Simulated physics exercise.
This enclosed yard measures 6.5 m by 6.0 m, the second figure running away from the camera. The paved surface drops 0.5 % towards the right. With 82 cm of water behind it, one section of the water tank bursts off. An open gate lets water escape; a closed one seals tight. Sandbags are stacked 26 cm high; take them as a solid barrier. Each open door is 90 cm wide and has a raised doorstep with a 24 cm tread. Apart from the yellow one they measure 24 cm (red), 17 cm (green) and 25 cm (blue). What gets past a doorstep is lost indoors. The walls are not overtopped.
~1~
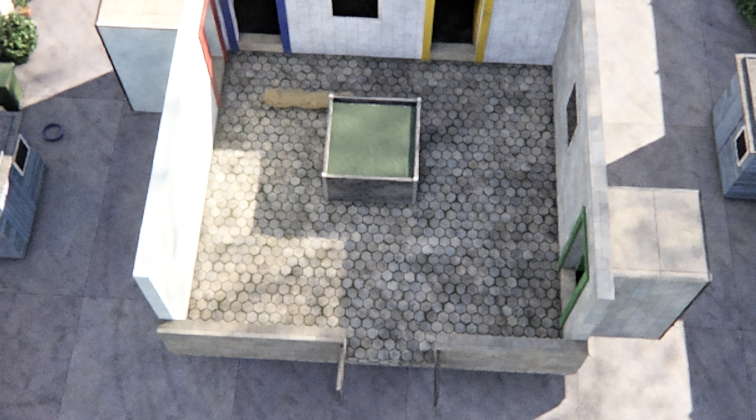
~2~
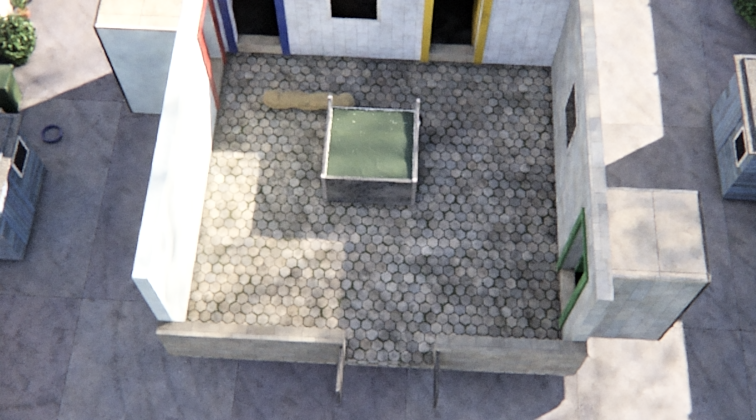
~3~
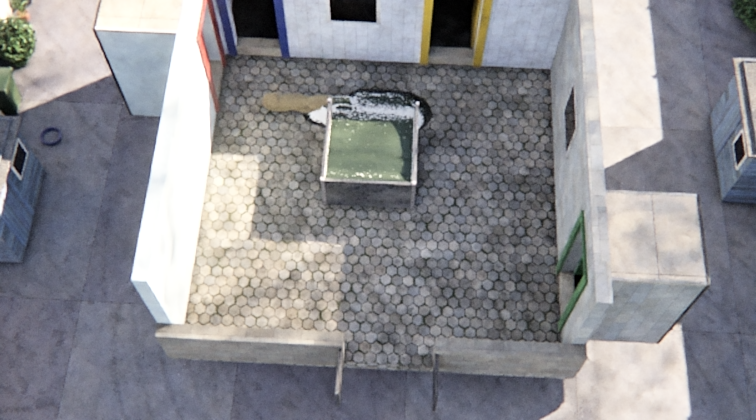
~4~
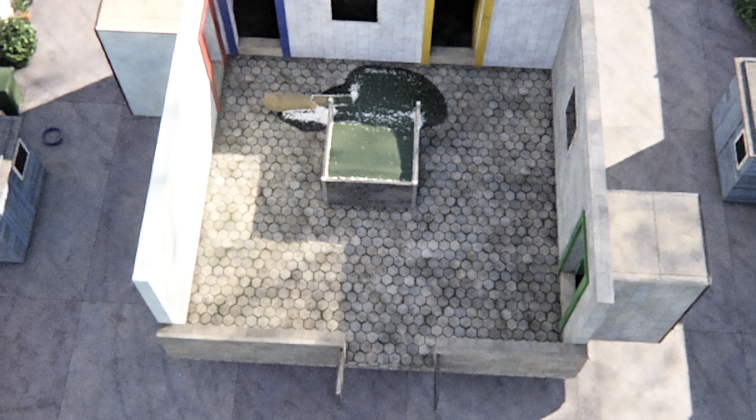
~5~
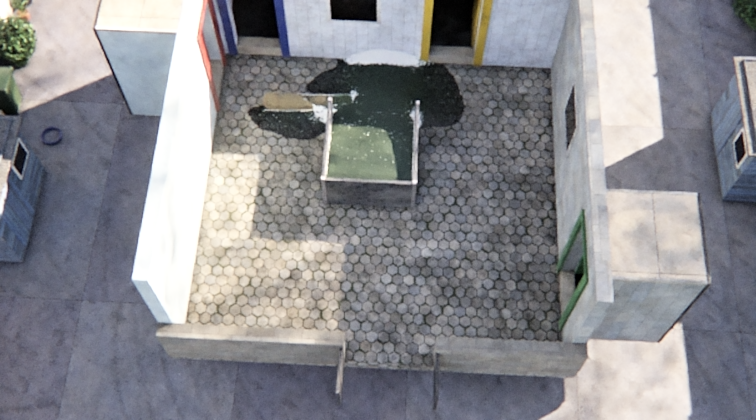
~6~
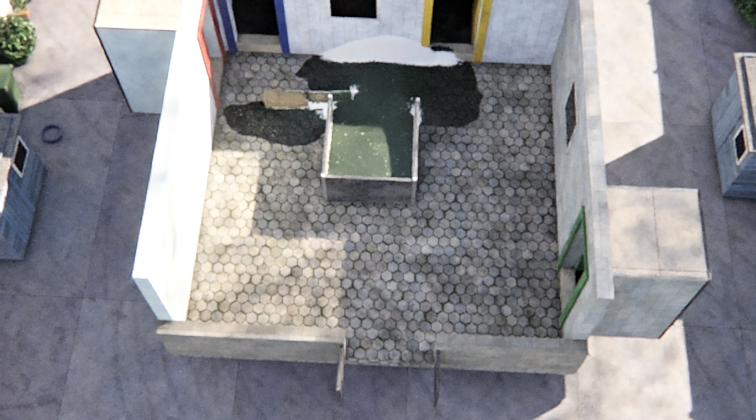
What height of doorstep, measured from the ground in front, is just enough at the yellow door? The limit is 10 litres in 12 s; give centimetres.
Some 26 cm above the ground.
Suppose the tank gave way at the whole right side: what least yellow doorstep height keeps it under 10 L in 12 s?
Then roughly 7.5 cm.
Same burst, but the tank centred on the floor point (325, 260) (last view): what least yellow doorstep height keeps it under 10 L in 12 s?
Some 18 cm.
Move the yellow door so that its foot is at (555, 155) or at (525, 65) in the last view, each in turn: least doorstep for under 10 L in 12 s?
Roughly 11.5 and 27 cm.
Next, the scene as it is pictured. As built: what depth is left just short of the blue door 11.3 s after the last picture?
Roughly 3.0 cm deep.
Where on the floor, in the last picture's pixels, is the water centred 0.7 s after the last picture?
At about (379, 112).
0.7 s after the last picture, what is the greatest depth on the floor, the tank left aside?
Roughly 50 cm.
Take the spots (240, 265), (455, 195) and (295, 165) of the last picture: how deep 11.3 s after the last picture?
In that order: 4, 5 and 3 cm.
Then, 0.7 s after the last picture water covers 25 % of the floor, deepest (50 cm) near (388, 59); 29 cm at the yellow door, 3 litres in over its 24 cm doorstep.
Then, 2.3 s after the last picture water covers 45 % of the floor, deepest (29 cm) near (533, 66); 15 cm at the yellow door, 12 litres in over its 24 cm doorstep.
Then, 11.3 s after the last picture water covers 95 % of the floor, deepest (10 cm) near (552, 354); 4 cm at the yellow door, 13 litres in over its 24 cm doorstep.
At the yellow door as built, the water peaked near 29 cm, 0.7 s after the last picture.
With a doorstep of 21.5 cm, 23 litres would have come in within the 12 s; with 29 cm, 5 litres. So under 10 litres takes about 26 cm.
